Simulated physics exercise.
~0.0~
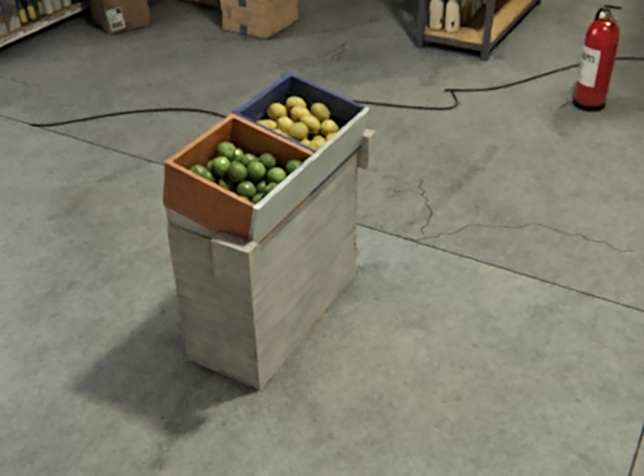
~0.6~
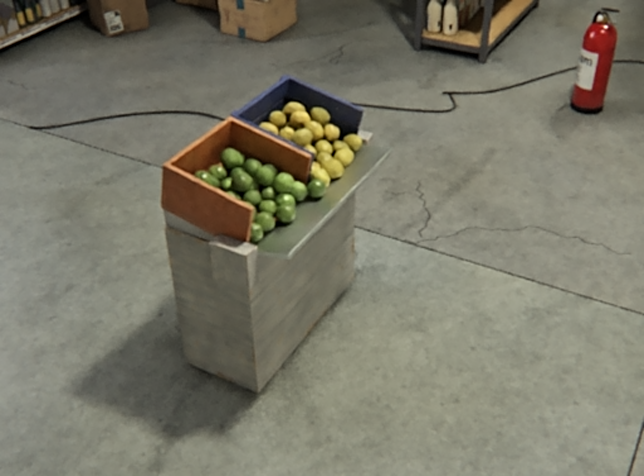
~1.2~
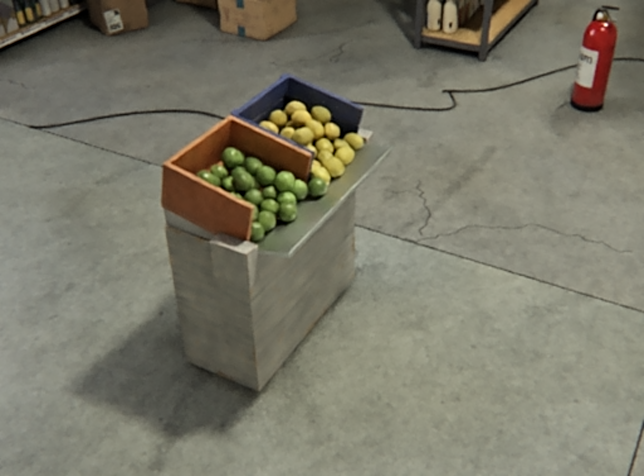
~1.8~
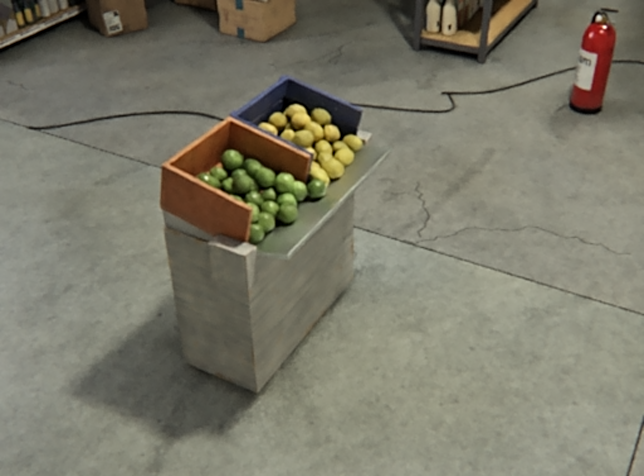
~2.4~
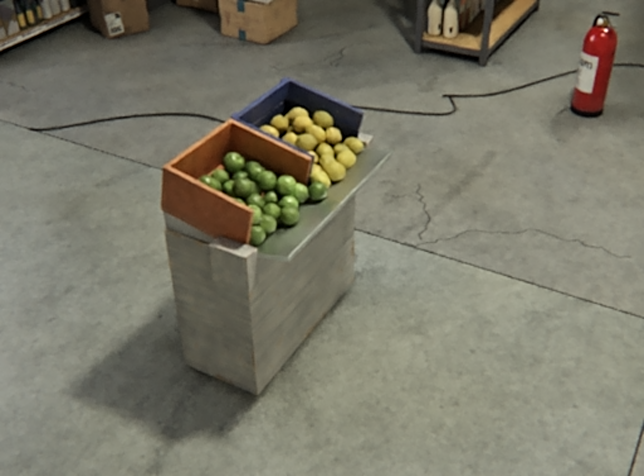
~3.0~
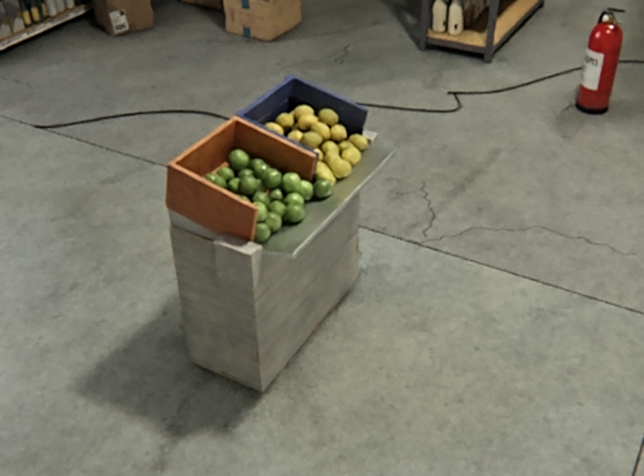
On a workshop floor, a flap lowering before orange and blue bins, green fruit and lemons sliding forward, then resting on it.
